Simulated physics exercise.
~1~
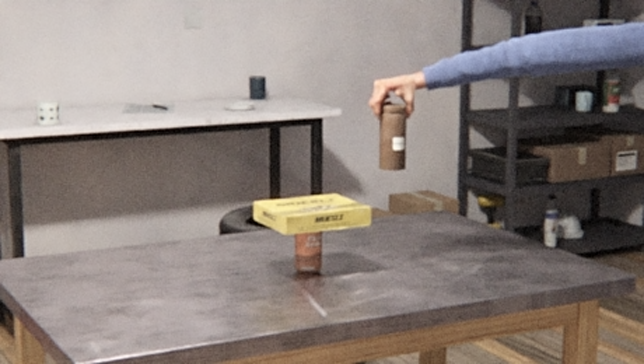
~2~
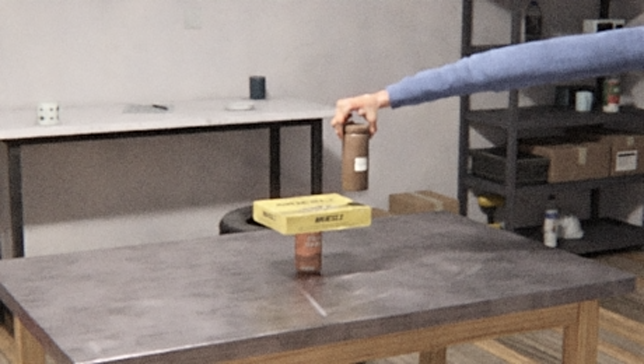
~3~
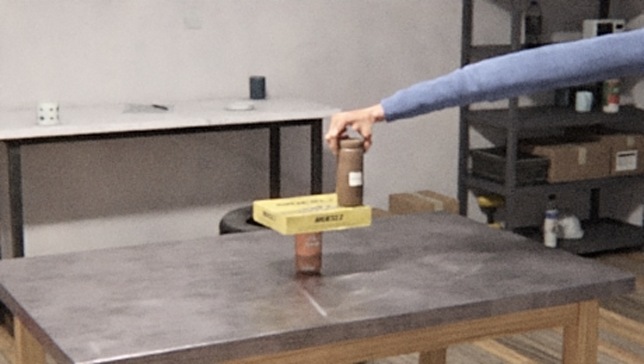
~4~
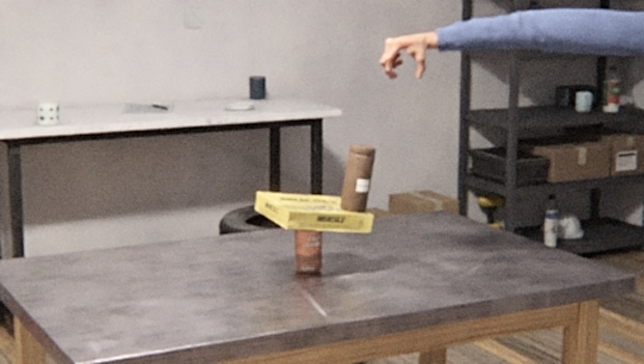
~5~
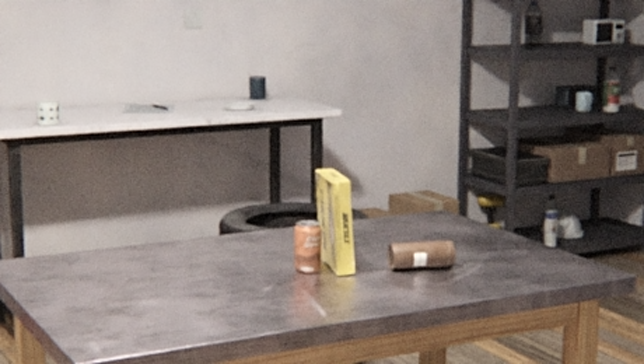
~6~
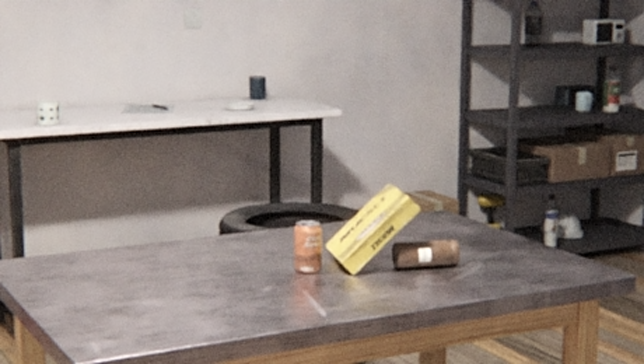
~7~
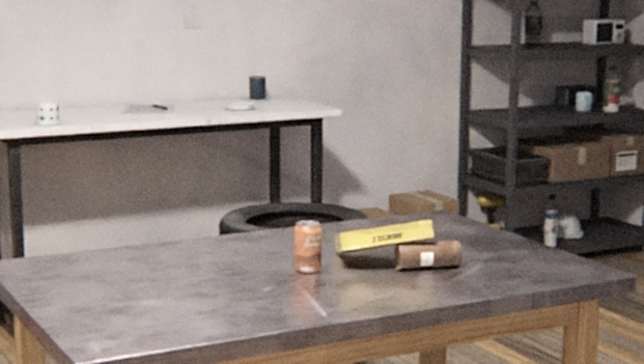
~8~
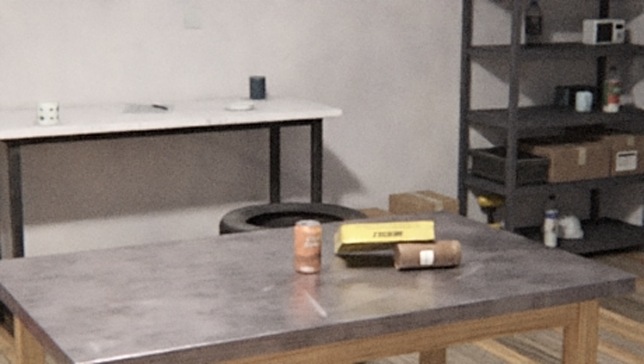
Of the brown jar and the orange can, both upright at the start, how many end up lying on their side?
One of them does. The brown jar ends on its side on the table, while the orange can stays standing.
